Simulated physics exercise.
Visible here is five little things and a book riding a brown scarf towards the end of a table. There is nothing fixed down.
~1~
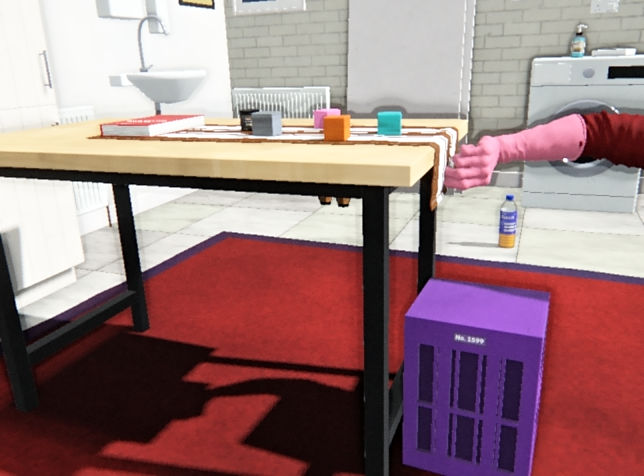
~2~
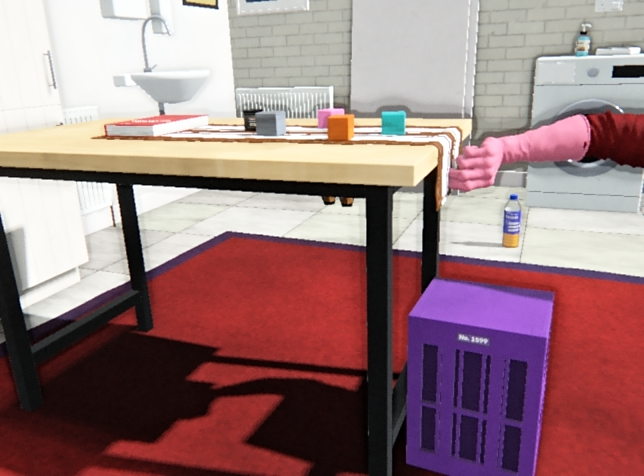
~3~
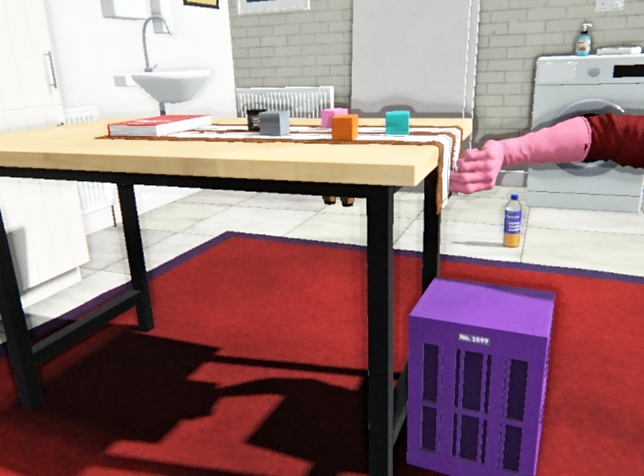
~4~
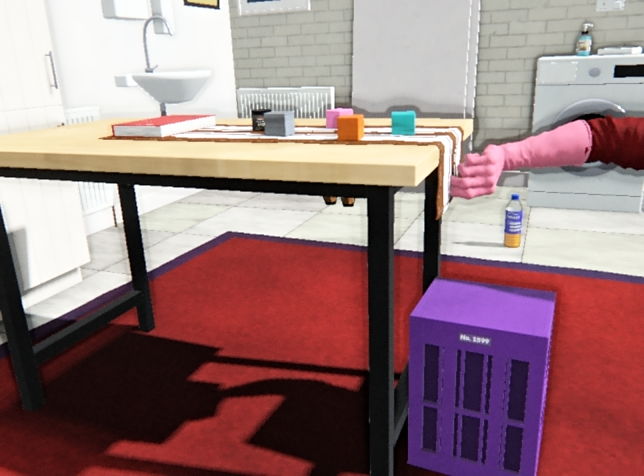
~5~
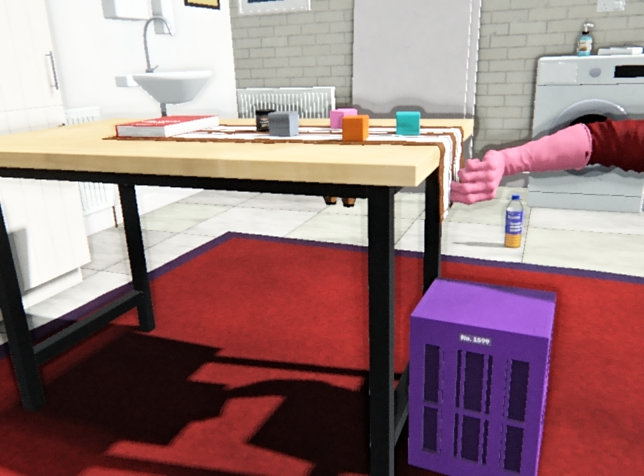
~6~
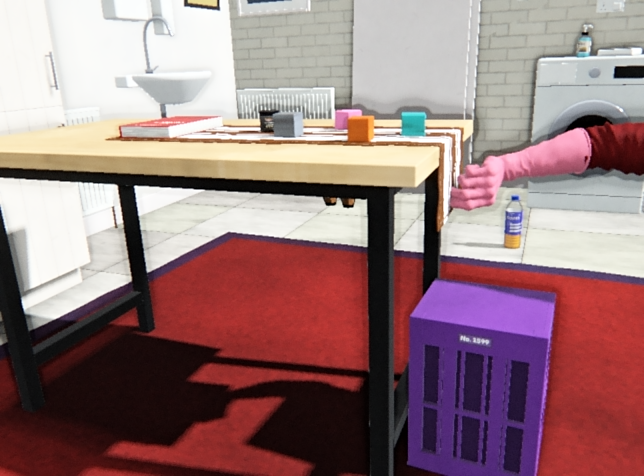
A pink-gloved hand tugged a brown and white scarf slowly over the right end of a table, and the book, colored cubes and small black pot on it slid slightly right together.
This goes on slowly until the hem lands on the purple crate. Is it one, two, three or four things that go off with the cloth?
It sends two things down.
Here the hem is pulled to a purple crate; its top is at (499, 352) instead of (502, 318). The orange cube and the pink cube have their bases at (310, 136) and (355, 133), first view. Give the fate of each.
The orange cube is lost, the pink cube is lost.
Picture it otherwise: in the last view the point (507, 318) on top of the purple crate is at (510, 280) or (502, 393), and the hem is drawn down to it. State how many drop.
If so, 1 and 4.
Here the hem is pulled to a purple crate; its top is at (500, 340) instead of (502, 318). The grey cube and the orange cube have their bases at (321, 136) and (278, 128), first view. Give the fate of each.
Outcome for the grey cube: It is lost. Outcome for the orange cube: It stays.
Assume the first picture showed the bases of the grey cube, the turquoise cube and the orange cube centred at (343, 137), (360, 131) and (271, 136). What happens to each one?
The grey cube topples down, the turquoise cube topples down, and the orange cube stays put.
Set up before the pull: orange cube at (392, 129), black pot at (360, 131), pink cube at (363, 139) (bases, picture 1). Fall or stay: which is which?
The orange cube topples down; the black pot topples down; and the pink cube topples down.
A little later, hem near (451, 278); turquoise cube gone.
Next, hem on the crate; turquoise cube and orange cube gone.
When it is over, hem on the crate; turquoise cube and orange cube gone. The table loses two.
